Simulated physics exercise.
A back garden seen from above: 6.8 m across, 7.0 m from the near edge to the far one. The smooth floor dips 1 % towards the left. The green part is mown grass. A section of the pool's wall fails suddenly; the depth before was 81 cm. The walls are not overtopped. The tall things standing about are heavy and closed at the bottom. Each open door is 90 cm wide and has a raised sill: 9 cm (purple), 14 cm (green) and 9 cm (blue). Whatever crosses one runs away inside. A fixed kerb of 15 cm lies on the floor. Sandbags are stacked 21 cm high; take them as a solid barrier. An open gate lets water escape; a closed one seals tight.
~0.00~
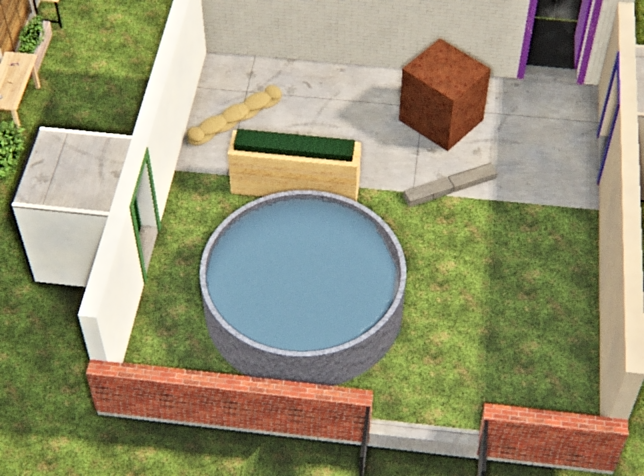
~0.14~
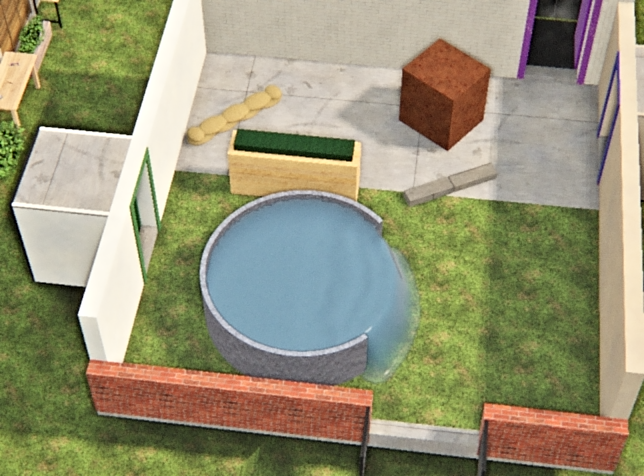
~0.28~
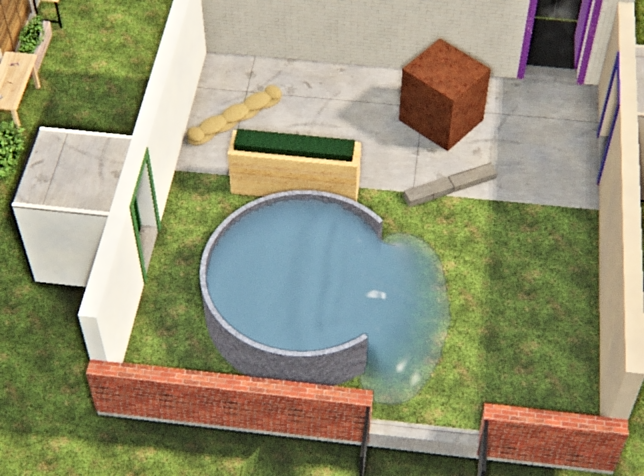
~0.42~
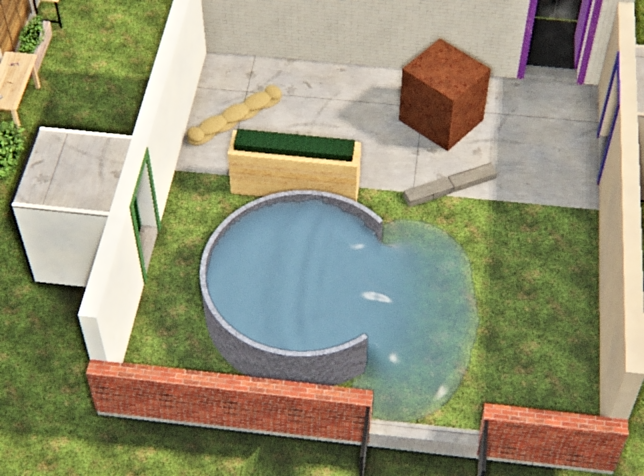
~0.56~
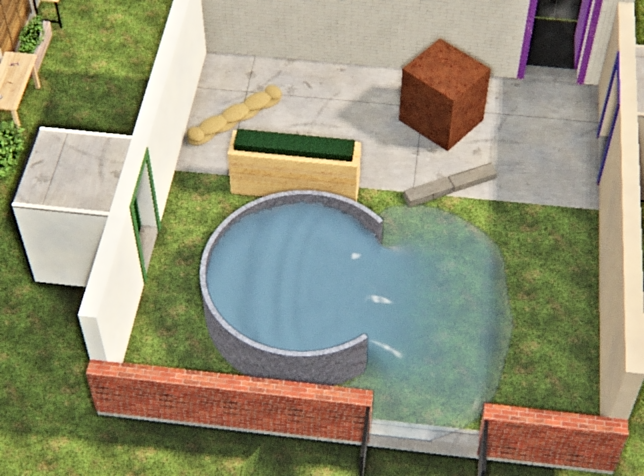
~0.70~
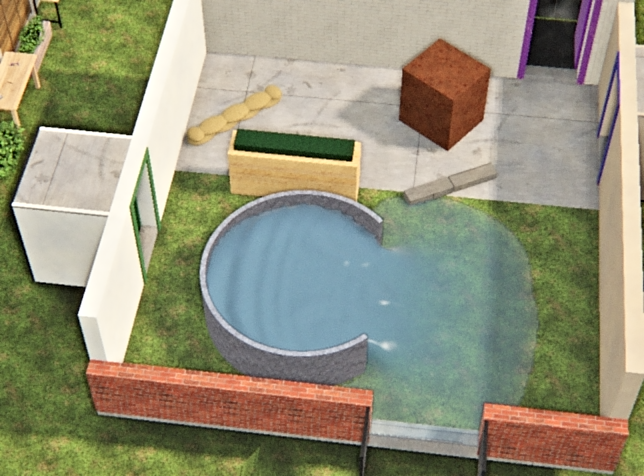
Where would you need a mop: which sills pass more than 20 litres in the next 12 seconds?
Door by door: At the purple door it goes over the limit; at the green door it keeps below the limit; at the blue door it goes over the limit.
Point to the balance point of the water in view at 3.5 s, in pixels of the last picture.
Around (447, 291).
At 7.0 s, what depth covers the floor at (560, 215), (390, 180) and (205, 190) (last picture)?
Roughly 12, 6 and 2 cm, in turn.
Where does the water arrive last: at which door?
It is the green one.
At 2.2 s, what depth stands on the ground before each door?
Depths in cm: Purple 0, green 0, blue 9.
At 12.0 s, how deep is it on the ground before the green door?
About 11.0 cm.
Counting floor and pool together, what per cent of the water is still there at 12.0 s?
Some 72 per cent remains.
After 1.4 s water covers 35 % of the floor and is deepest (36 cm) near (406, 314); purple door not reached, green door not reached, blue door not reached.
After 2.2 s water covers 40 % of the floor and is deepest (50 cm) near (591, 442); purple door not reached, green door not reached, blue door 9 cm at the sill, 0 L in.
After 3.5 s water covers 50 % of the floor and is deepest (30 cm) near (465, 351); purple door 24 cm at the sill, 16 L in, green door not reached, blue door 13 cm at the sill, 15 L in.
After 7.0 s water covers 85 % of the floor and is deepest (20 cm) near (484, 94); purple door 19 cm at the sill, 252 L in, green door not reached, blue door 13 cm at the sill, 30 L in.
After 12.0 s water covers 95 % of the floor and is deepest (18 cm) near (197, 131); purple door 9 cm at the sill, 323 L in, green door 11 cm at the sill, 0 L in, blue door 8 cm at the sill, 47 L in.
